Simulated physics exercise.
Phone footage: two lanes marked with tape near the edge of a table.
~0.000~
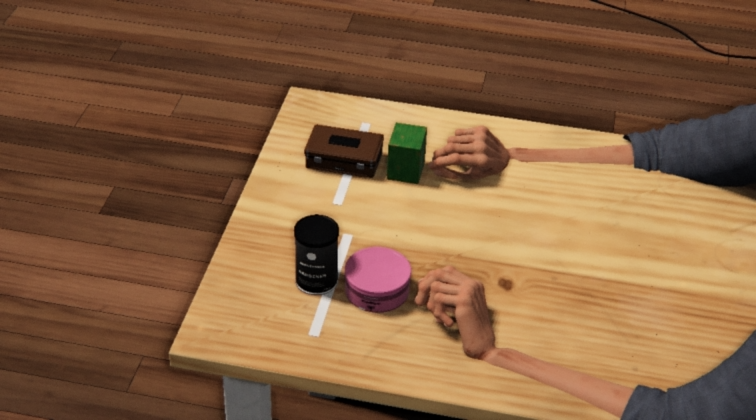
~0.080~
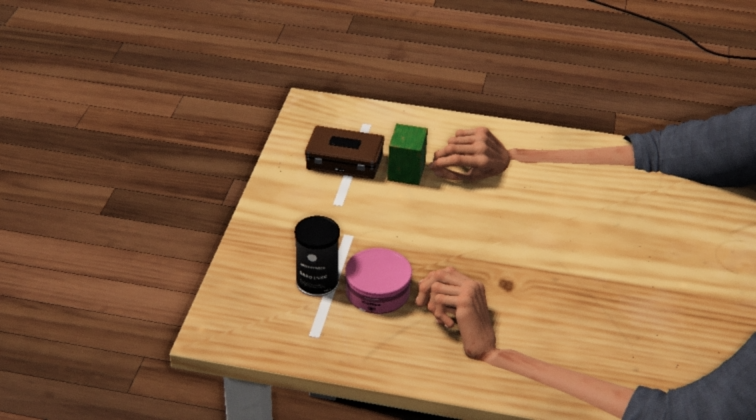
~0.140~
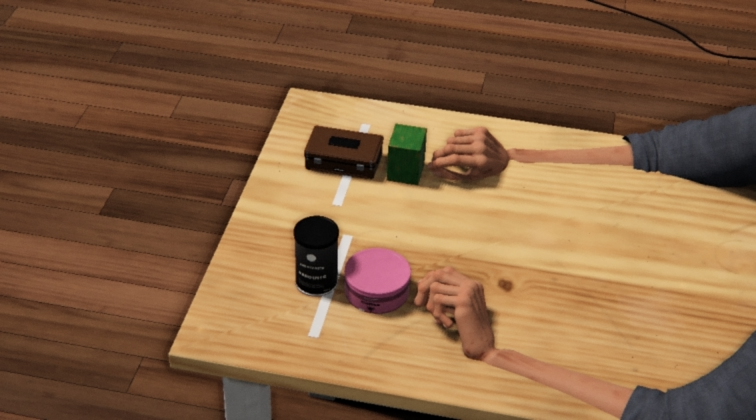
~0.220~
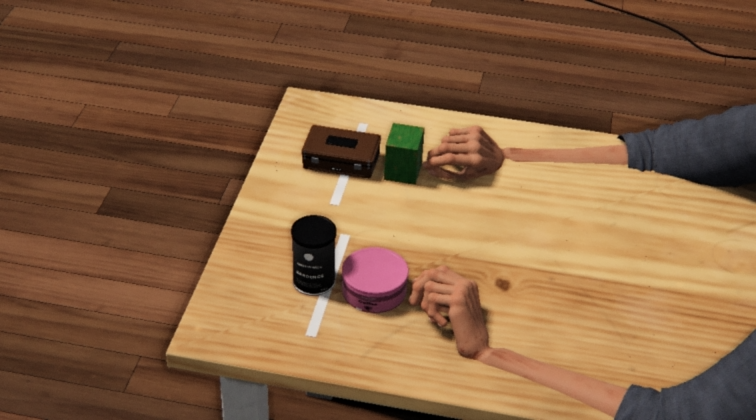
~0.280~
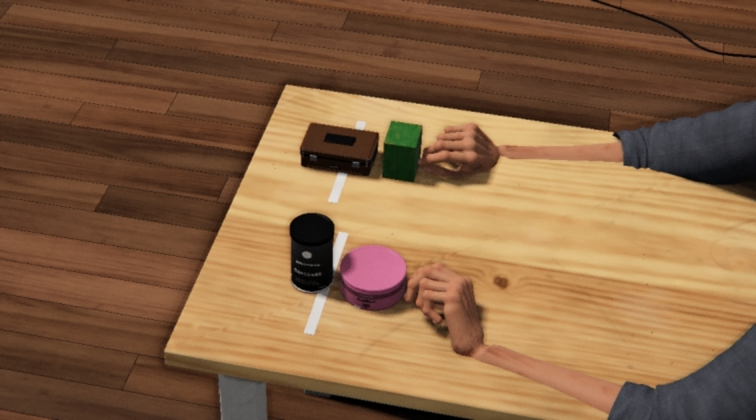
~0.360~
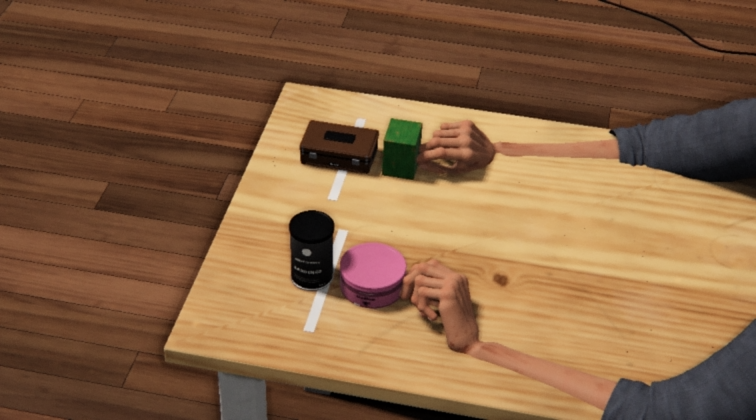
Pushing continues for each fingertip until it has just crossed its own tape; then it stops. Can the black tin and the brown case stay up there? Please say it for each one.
The black tin is still on the table, the brown case is still on the table.
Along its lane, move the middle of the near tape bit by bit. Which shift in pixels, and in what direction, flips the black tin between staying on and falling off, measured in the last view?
Shift approx. 32 px, direction left.
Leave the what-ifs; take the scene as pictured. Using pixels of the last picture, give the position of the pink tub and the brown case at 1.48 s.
The first at (316, 266), the second at (300, 141).
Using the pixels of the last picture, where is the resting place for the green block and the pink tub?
First (328, 138), then (290, 262).
By 1.00 s, black tin shifted a little near (287, 247); brown case shifted a little near (323, 144).
By 1.48 s, black tin shifted about its own width near (262, 243); brown case shifted a little near (300, 141).
By 1.88 s, black tin shifted well along near (241, 240); brown case shifted about its own width near (281, 138).
When it is over (3.5 s), the black tin stays on the table, near (236, 238); the brown case stays on the table, near (277, 137).
